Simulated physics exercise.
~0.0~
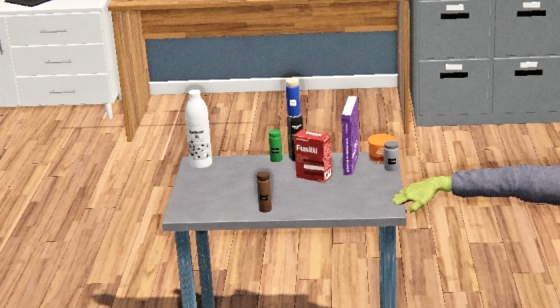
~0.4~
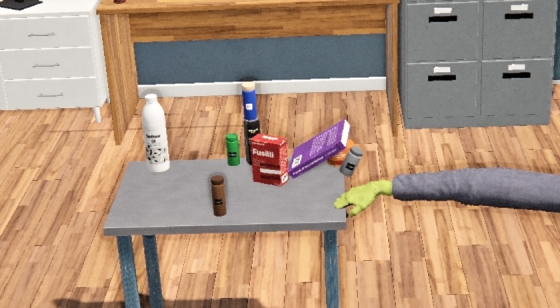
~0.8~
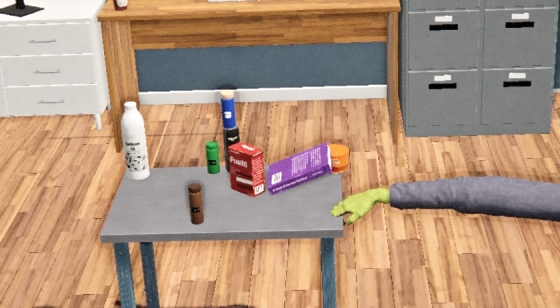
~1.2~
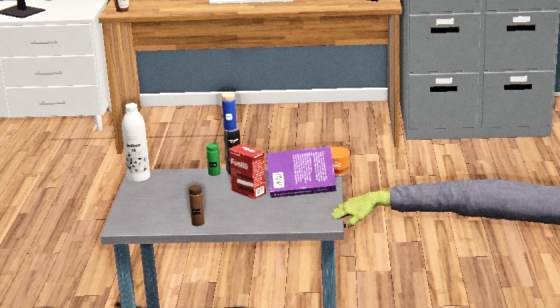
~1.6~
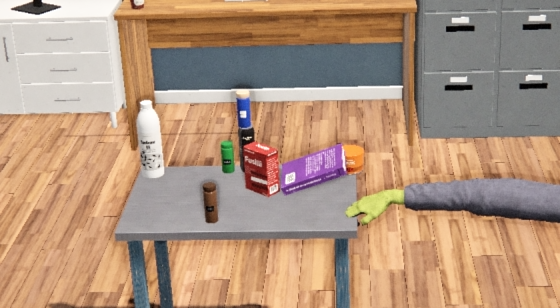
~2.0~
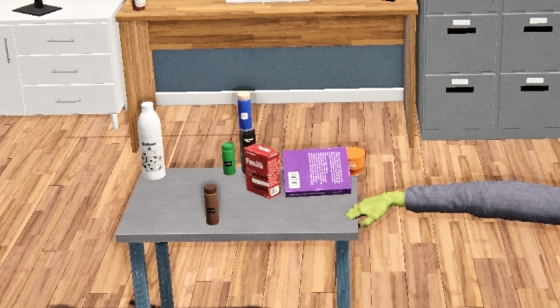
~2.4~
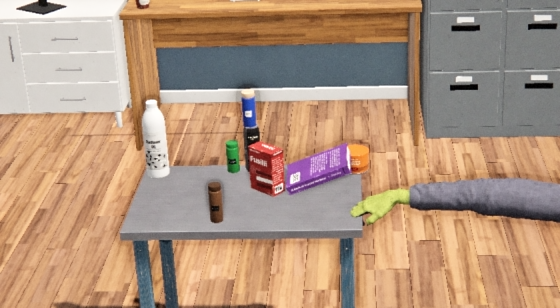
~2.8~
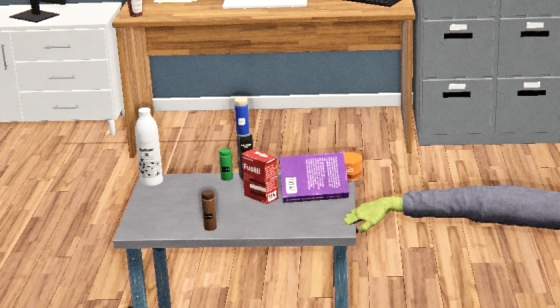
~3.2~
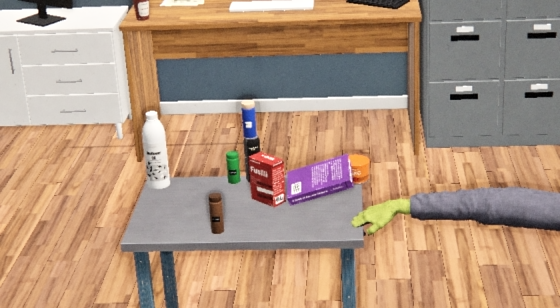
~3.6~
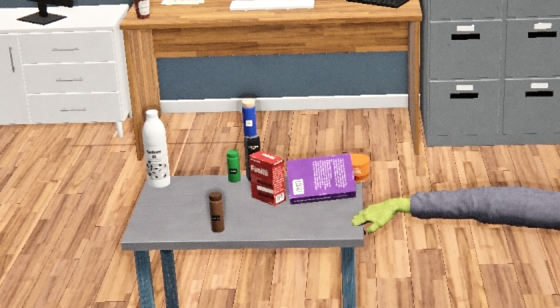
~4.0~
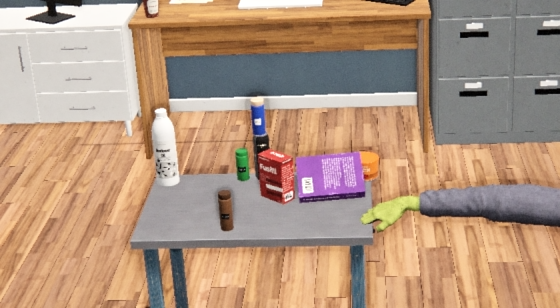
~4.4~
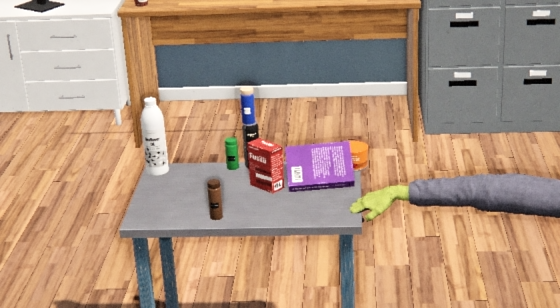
The table jerked left beside a green-gloved hand at its edge, and the purple book toppled onto its side while the small grey shaker tipped and went out of sight; the bottle, red packet and other items stayed standing.
